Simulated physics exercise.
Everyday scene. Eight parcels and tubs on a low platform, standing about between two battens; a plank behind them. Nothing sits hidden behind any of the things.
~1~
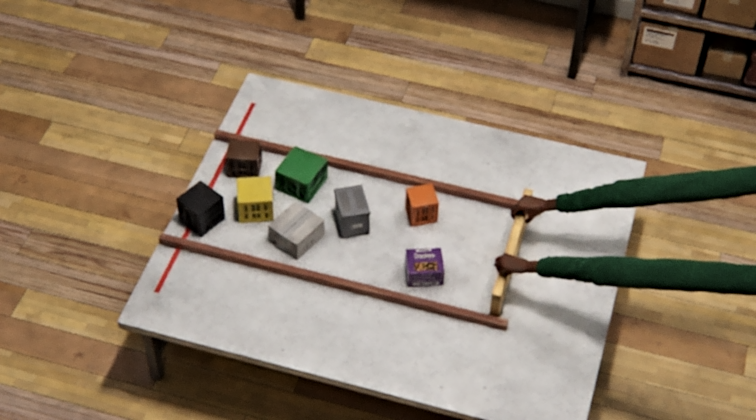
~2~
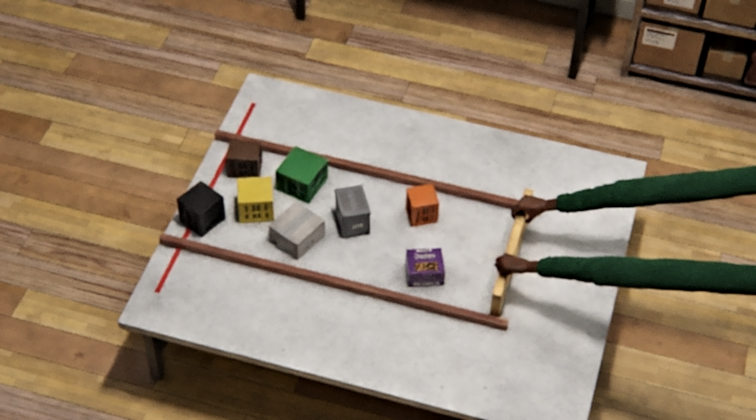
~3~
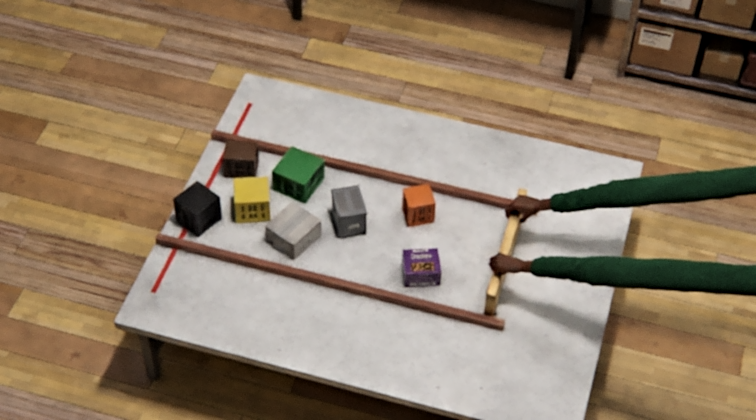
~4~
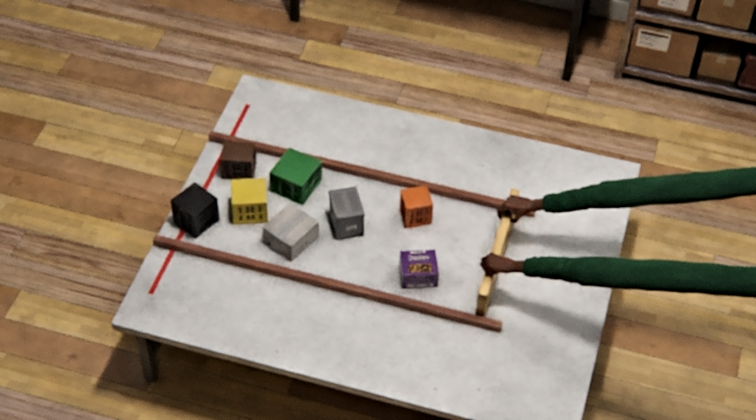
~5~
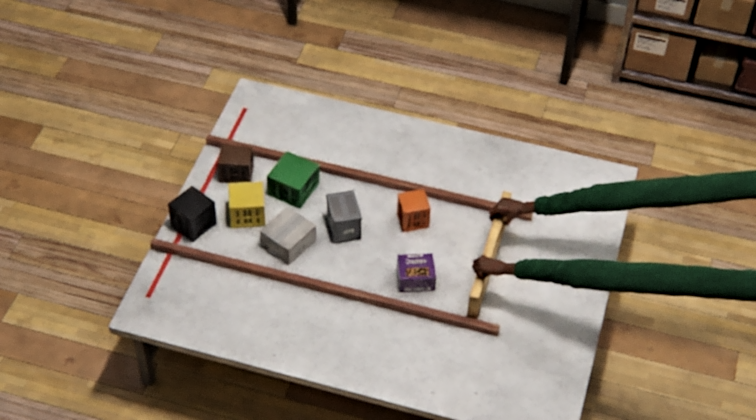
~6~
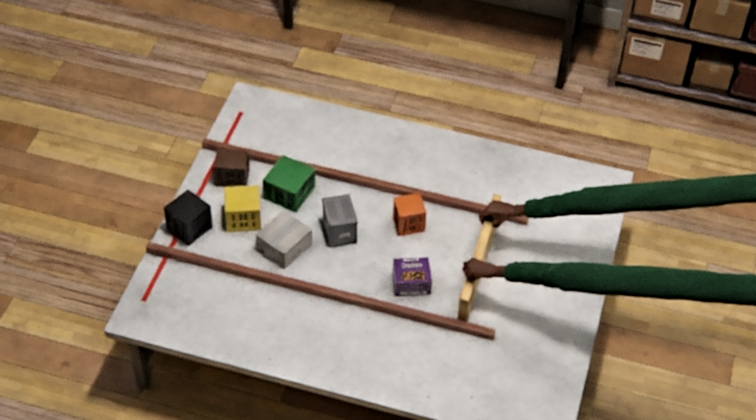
A wooden bar, held by two green-sleeved arms, slid a short way left between two brown rails on a low table, while the eight colored boxes ahead of it stayed where they were, untouched.
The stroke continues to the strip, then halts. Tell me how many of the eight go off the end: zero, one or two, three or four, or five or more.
Count: Five plus.
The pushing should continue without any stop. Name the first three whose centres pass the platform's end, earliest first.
Black crate, brown crate, yellow crate.
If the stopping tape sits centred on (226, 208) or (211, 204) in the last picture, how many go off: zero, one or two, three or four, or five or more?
3 or 4; five or more.
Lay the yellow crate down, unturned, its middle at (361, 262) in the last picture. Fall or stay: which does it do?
Put there, it simply leaves the top.
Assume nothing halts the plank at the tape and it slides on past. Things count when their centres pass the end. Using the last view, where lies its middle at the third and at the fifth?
First: Around (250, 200). Next: Around (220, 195).
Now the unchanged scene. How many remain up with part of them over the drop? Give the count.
That comes to 3 of them.
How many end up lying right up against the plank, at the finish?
It's 3 of them.
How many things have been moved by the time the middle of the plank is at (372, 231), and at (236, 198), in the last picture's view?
I count 2 first and 8 after.
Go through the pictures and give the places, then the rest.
The first frame shows black crate (201, 209); brown crate (244, 160); yellow crate (255, 200); plank (511, 253); tape (208, 192).
The second frame shows brown crate (245, 160); green crate (302, 175).
The third frame shows yellow crate (252, 200); purple box (421, 267).
The fourth frame shows black crate (195, 210); grey tote (346, 213).
The fifth frame shows brown crate (236, 165); orange crate (414, 211).
The sixth frame shows black crate (188, 218); brown crate (232, 168); yellow crate (243, 209); plank (480, 257); tape (195, 201).
A little later, none off yet; black crate at rest near (188, 218); brown crate at rest near (232, 168); yellow crate at rest near (243, 209).
Next, none off yet; black crate at rest near (188, 218); brown crate at rest near (232, 168); yellow crate shifted a little near (229, 205).
Later still, none off yet; black crate tilted a little near (145, 212); brown crate shifted about its own width near (186, 155); yellow crate shifted well along near (178, 184).
When it is over, the number that fall off is five or more; down, white box, green crate, yellow crate, brown crate and black crate.
